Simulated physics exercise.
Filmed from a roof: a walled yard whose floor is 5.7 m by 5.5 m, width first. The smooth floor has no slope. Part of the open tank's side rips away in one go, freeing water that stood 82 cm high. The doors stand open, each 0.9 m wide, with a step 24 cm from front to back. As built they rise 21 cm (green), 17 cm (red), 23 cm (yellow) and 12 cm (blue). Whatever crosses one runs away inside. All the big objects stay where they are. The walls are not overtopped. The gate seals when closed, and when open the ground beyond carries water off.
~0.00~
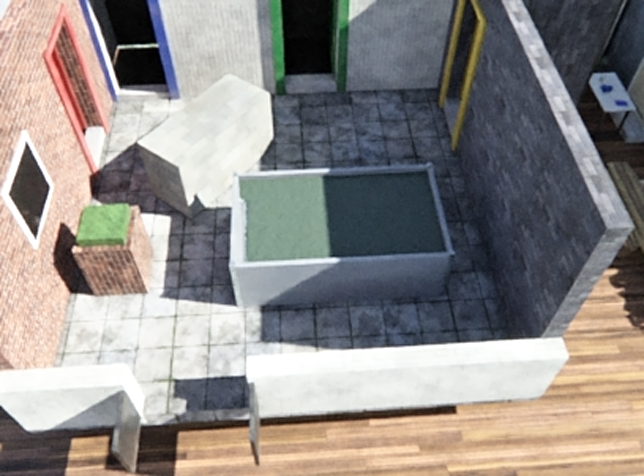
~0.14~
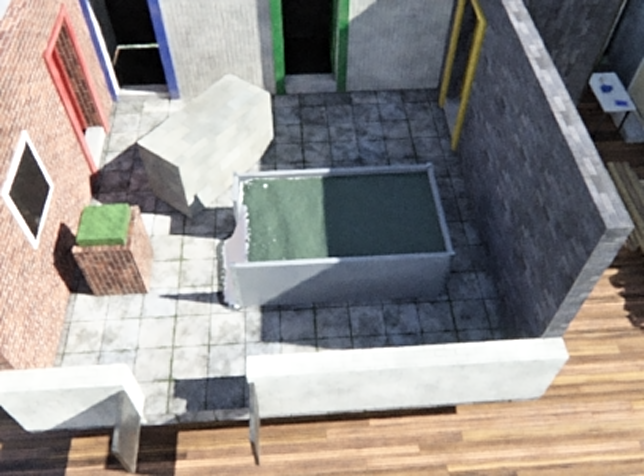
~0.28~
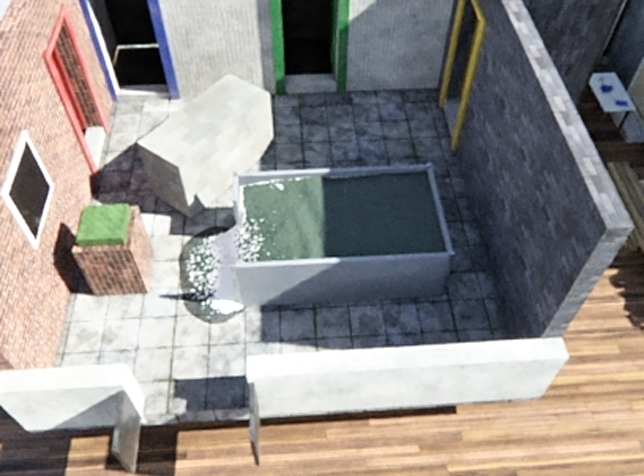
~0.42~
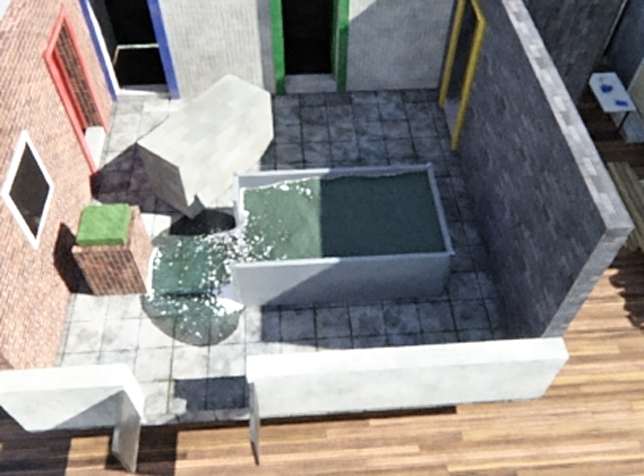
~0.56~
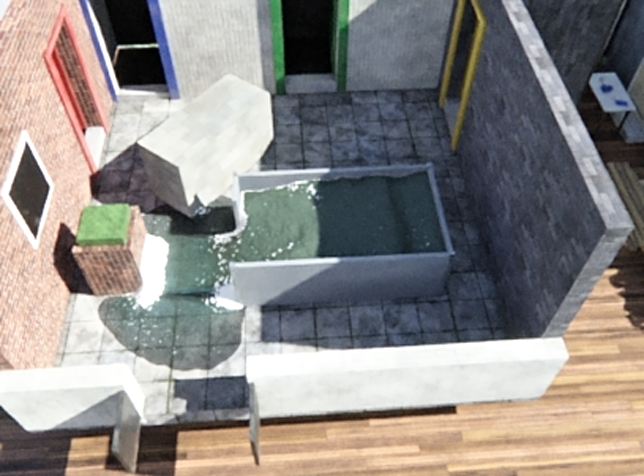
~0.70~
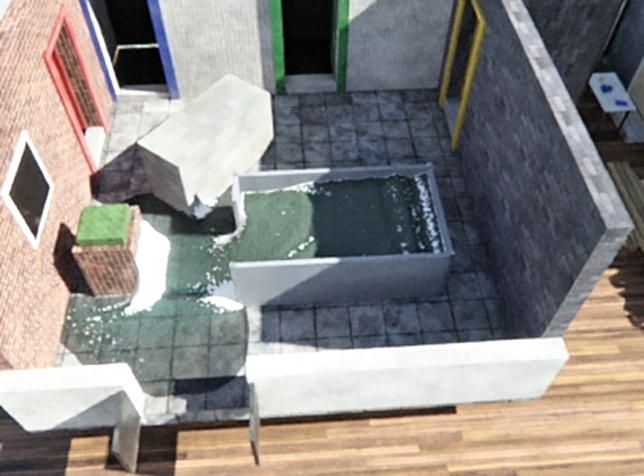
Water bursting from the left end of an open tank in a walled yard, spreading across paving around a grass-topped brick block.
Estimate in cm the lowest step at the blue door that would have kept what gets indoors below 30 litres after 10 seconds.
Close to 24 cm is just enough.
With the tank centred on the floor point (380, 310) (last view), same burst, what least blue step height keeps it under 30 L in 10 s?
Some 20 cm.
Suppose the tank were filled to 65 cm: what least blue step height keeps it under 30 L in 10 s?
Some 18 cm.
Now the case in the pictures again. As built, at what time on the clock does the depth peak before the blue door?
Around 3.4 s.
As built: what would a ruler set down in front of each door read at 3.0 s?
In cm: Green 0, red 18, yellow 0, blue 26.
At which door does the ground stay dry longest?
It is the yellow one.
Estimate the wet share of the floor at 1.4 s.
About 30 per cent.
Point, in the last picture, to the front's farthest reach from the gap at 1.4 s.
Around (105, 139).
After 1.4 s water covers 30 % of the floor, deepest (52 cm) near (168, 270); it has not reached the blue door.
After 3.0 s water covers 45 % of the floor, deepest (38 cm) near (149, 221); 26 cm at the blue door, 55 litres in over its 12 cm step.
After 10.0 s water covers 95 % of the floor, deepest (14 cm) near (508, 359); 11 cm at the blue door, 247 litres in over its 12 cm step.
At the blue door as built, the water arrived by 1.8 s and peaked near 28 cm at 3.4 s.
Run again over the same 10 s with other heights there, 56 litres in over 21 cm, 5 litres over 29 cm. The limit of 30 litres is kept from about 24 cm up.
